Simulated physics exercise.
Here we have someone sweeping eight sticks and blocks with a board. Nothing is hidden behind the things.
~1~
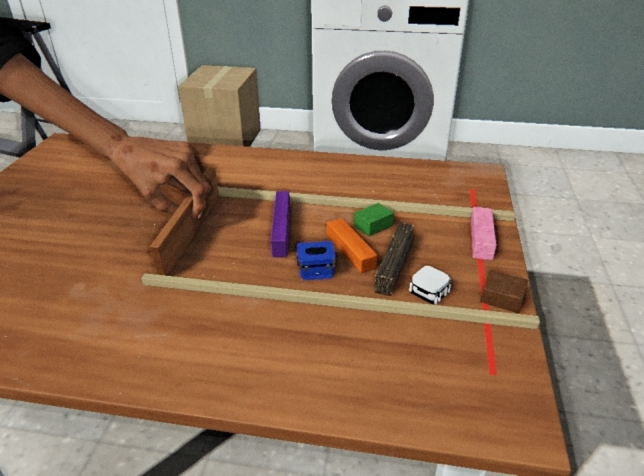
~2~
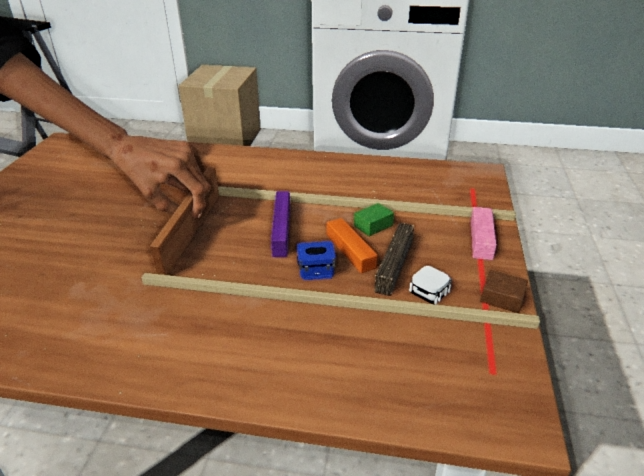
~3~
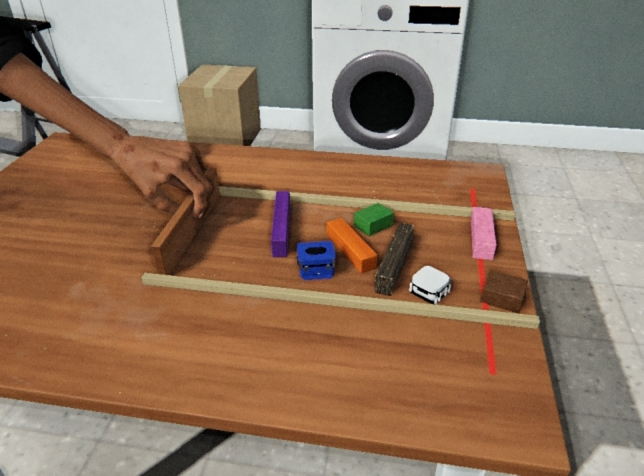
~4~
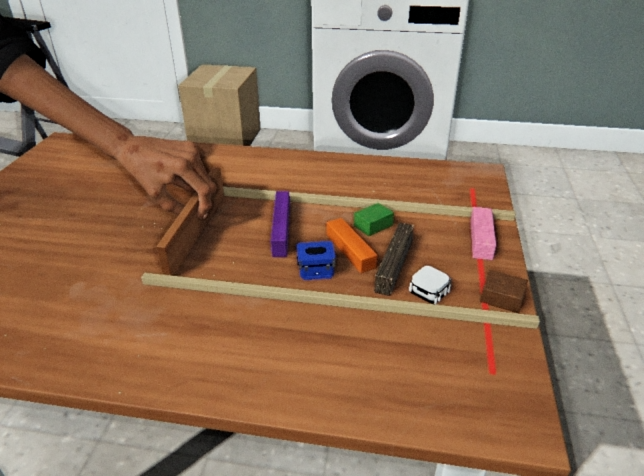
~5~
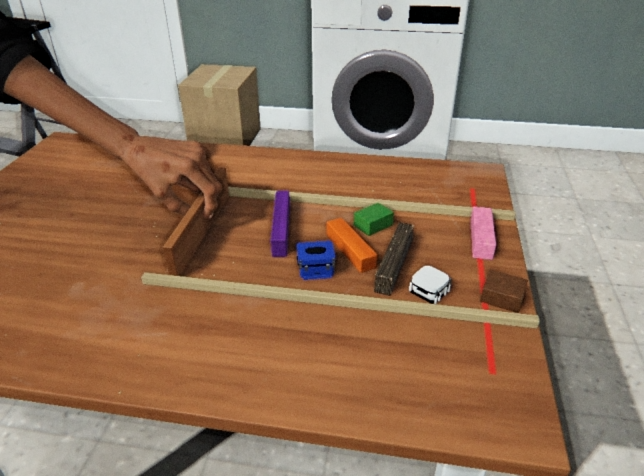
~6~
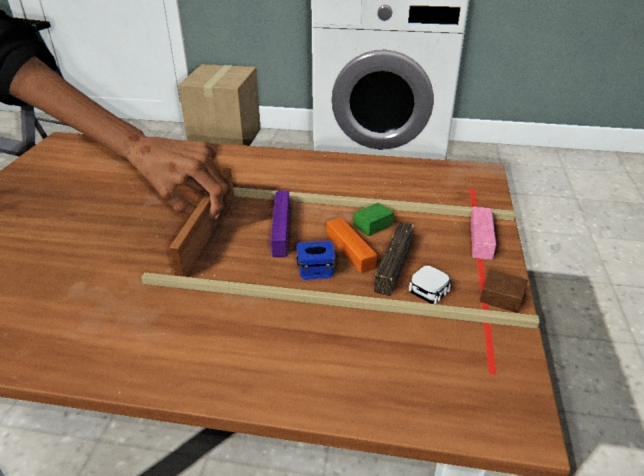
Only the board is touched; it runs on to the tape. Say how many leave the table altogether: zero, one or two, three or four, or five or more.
Here the number that fall off is three or four.
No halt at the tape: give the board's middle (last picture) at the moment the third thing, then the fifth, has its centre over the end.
At (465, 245) for the third, at (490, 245) for the fifth.
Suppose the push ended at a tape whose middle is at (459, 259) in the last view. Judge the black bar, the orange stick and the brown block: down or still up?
The black bar does not fall, the orange stick survives, the brown block goes over.
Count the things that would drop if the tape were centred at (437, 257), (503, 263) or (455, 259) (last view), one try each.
In that order 1, 6 and 2.
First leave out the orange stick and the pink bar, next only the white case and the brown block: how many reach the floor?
The counts: 2 and 2.
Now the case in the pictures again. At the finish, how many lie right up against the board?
2 of them.
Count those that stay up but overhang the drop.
It comes to 1.
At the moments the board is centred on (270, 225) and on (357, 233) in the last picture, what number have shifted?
By then 1, and 6.
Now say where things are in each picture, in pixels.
Brown block (504, 291); pink bar (483, 232); white case (430, 286); board (189, 218); tape (481, 262), in the first picture.
Pink bar (483, 233); green block (374, 219), in the second picture.
White case (430, 285); board (190, 218), in the third picture.
Brown block (504, 291); purple stick (281, 222), in the fourth picture.
Pink bar (483, 232); blue case (316, 260), in the fifth picture.
Brown block (504, 291); pink bar (482, 232); white case (430, 285); board (206, 219); tape (480, 261), in the sixth picture.
A little later, none off yet; brown block at rest near (504, 291); pink bar at rest near (482, 232); white case at rest near (430, 285).
Next, none off yet; brown block at rest near (504, 291); pink bar at rest near (482, 232); white case shifted about its own width near (459, 284).
Later still, one off so far; brown block dropping near (532, 440); pink bar shifted a little near (495, 232); white case shifted well along near (530, 282).
When it is over, the number that fall off is three or four; down, black bar, white case, pink bar and brown block.
